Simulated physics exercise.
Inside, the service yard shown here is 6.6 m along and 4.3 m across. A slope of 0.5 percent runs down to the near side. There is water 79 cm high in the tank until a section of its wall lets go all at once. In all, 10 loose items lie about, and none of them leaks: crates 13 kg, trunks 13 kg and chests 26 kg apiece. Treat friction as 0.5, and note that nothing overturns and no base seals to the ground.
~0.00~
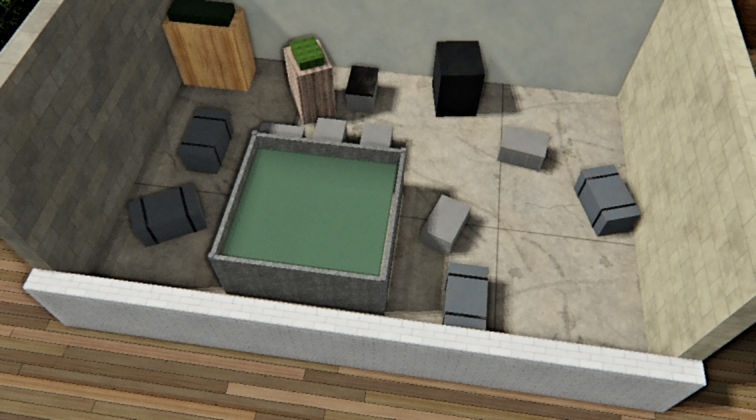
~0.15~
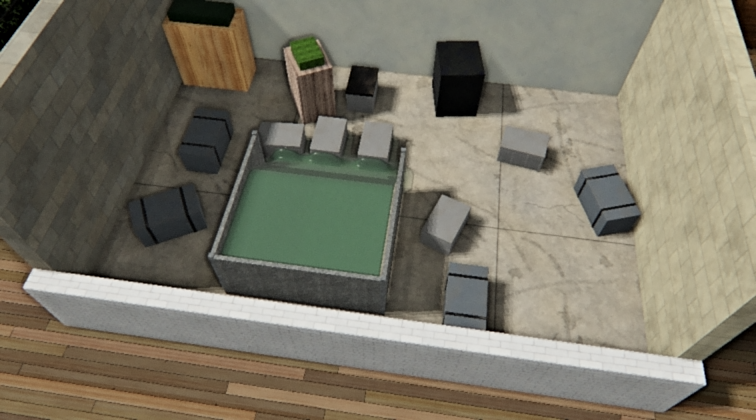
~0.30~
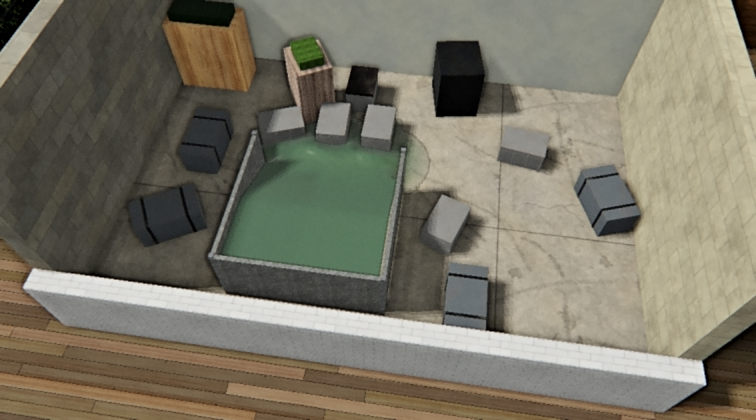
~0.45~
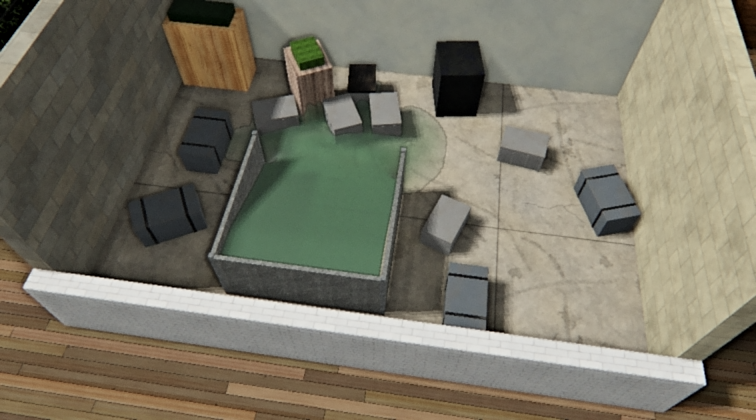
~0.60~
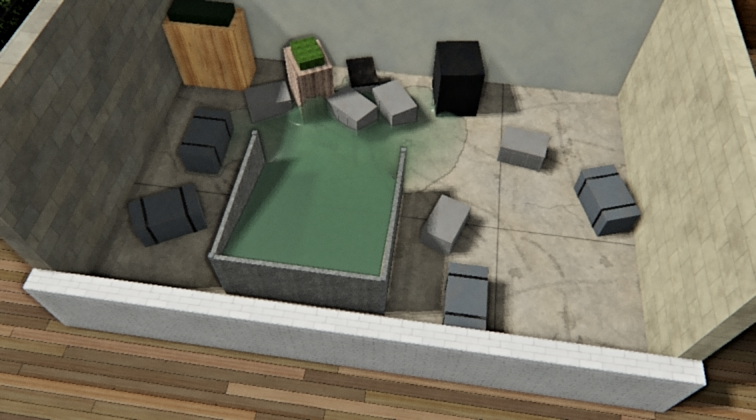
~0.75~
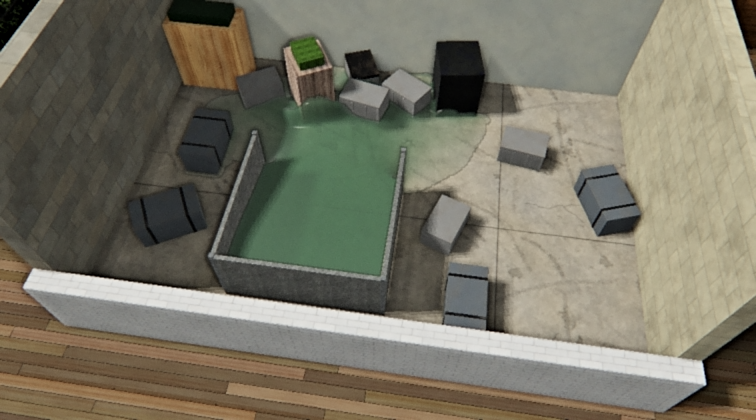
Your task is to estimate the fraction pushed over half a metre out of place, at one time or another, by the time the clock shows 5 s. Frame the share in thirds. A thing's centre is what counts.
That comes to two thirds or more.
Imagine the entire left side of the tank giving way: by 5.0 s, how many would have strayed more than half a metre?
In that case the number is 5.
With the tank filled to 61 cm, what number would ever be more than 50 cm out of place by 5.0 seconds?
With that change, 8 of them.
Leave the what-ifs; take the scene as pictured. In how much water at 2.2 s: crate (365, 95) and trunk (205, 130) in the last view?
Some 29 cm at the first, some 3 cm at the second.
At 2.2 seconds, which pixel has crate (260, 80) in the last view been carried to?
Roughly (277, 59) in the same view.
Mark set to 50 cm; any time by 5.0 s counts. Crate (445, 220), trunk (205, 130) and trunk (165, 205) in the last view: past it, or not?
Result, in order: Undershooting / overshooting / overshooting.
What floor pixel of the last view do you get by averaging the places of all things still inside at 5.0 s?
Roughly at (392, 228).
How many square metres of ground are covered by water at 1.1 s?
At that time the wet patch spans about 11.5 m2.
After 1.1 s 3 of 10 are over 50 cm from their spots; 2 afloat.
After 2.2 s 4 of 10 are over 50 cm from their spots; 4 afloat.
After 3.5 s 7 of 10 are over 50 cm from their spots; 3 afloat.
After 5.0 s 7 of 10 are over 50 cm from their spots, and 8 have been at some point; 8 afloat.
